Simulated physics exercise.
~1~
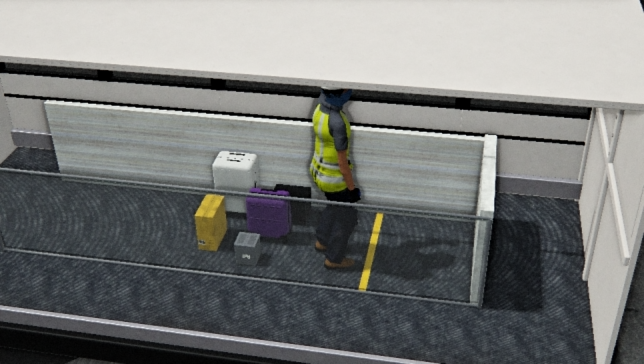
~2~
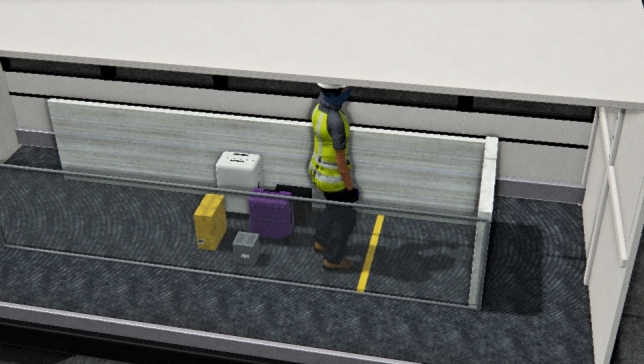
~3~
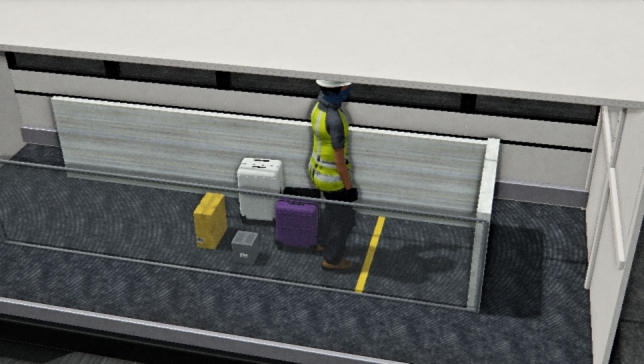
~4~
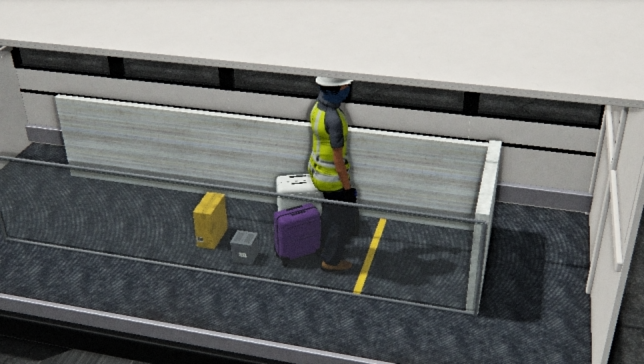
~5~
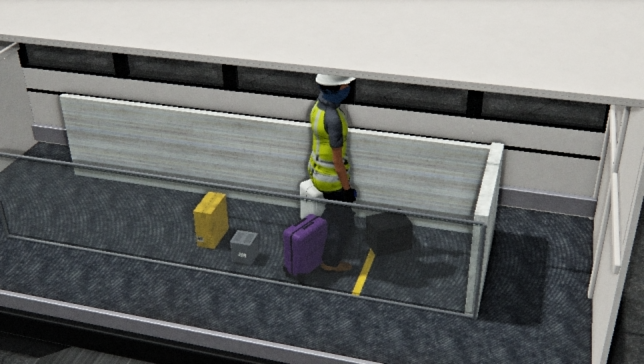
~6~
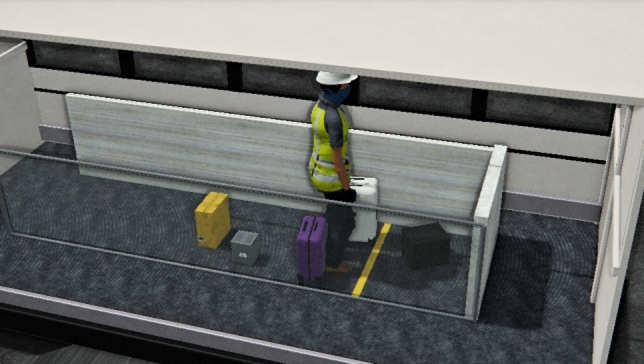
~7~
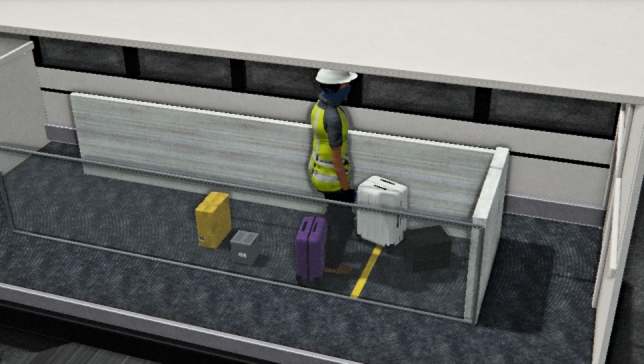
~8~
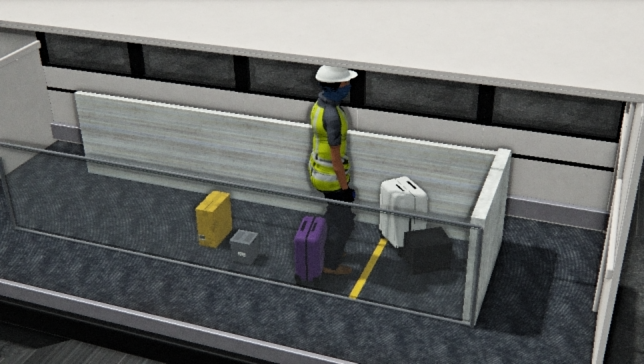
A white suitcase, a small purple case and a black crate slid right past a standing worker in a yellow vest, the white case and crate ending beyond the yellow line while the purple one stopped short and the yellow carton and grey tub stayed put.
